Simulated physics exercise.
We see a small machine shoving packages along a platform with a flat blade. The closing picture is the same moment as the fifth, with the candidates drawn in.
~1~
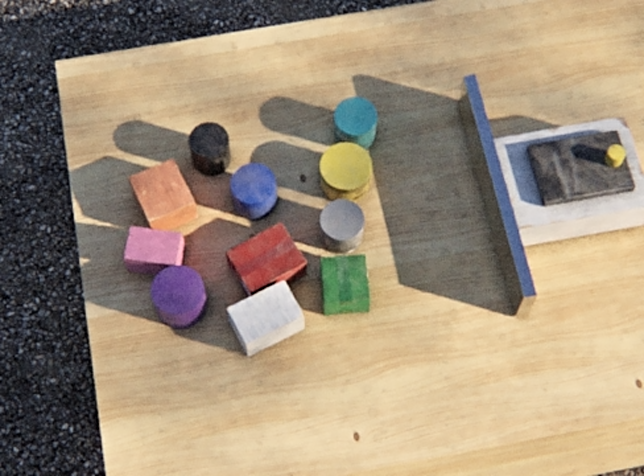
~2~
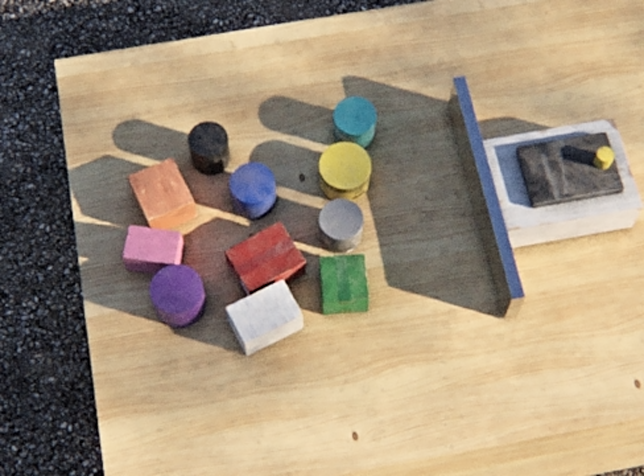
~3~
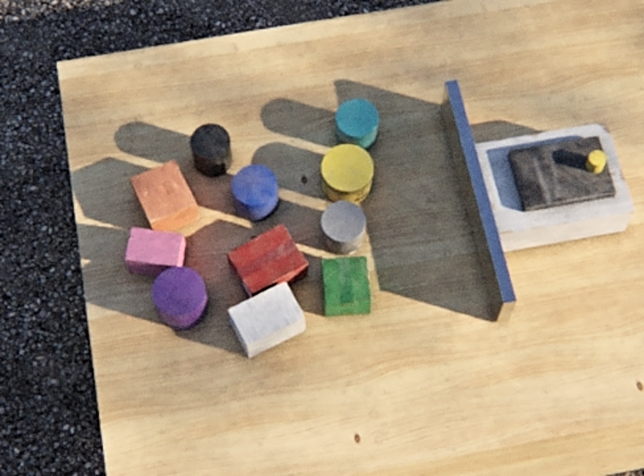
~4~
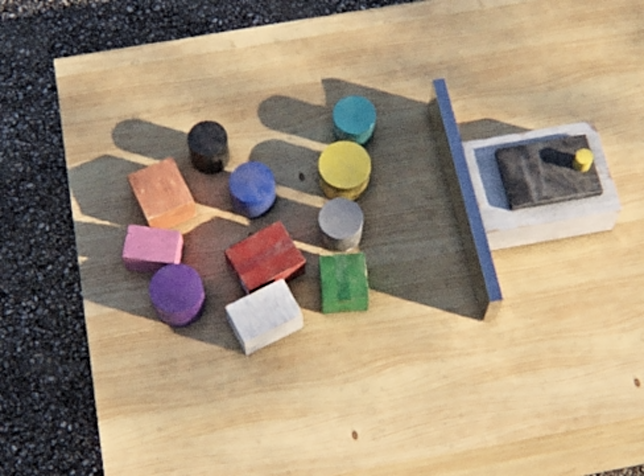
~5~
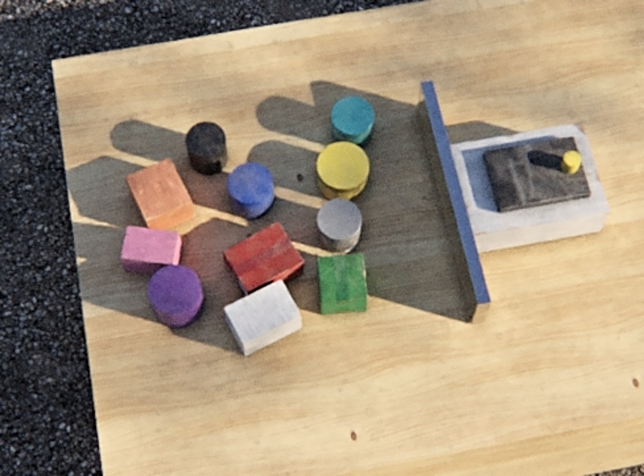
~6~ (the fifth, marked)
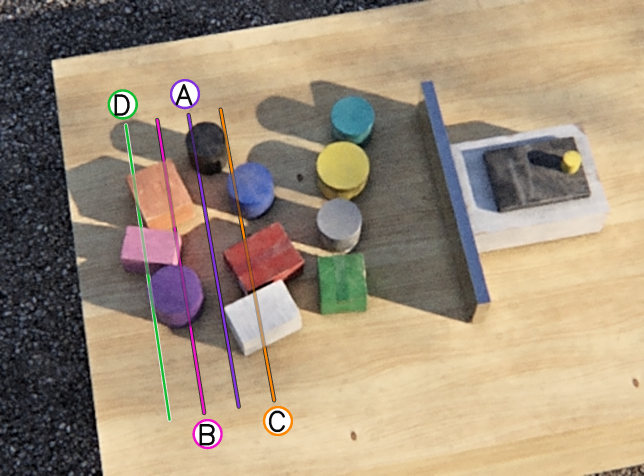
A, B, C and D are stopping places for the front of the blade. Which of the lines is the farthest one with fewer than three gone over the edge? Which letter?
No farther than B.
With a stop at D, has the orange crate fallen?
Yes.
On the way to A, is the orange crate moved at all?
Yes.
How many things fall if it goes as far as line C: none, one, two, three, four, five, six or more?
By then, none.
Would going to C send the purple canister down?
No.
On the marked copy, A at (212, 253); B at (180, 259); C at (246, 248); D at (147, 265).
Taking B. A third of the way, robot (432, 192); turquoise pail (306, 132); yellow pail (311, 178).
Two thirds of the way, robot (333, 209); purple canister (140, 314); orange crate (133, 203).
When it is over, robot (258, 222); purple canister over the edge; pink crate over the edge; two fallen.
As for the rest, A is within the limit but short; C is within the limit but short; D drops six.
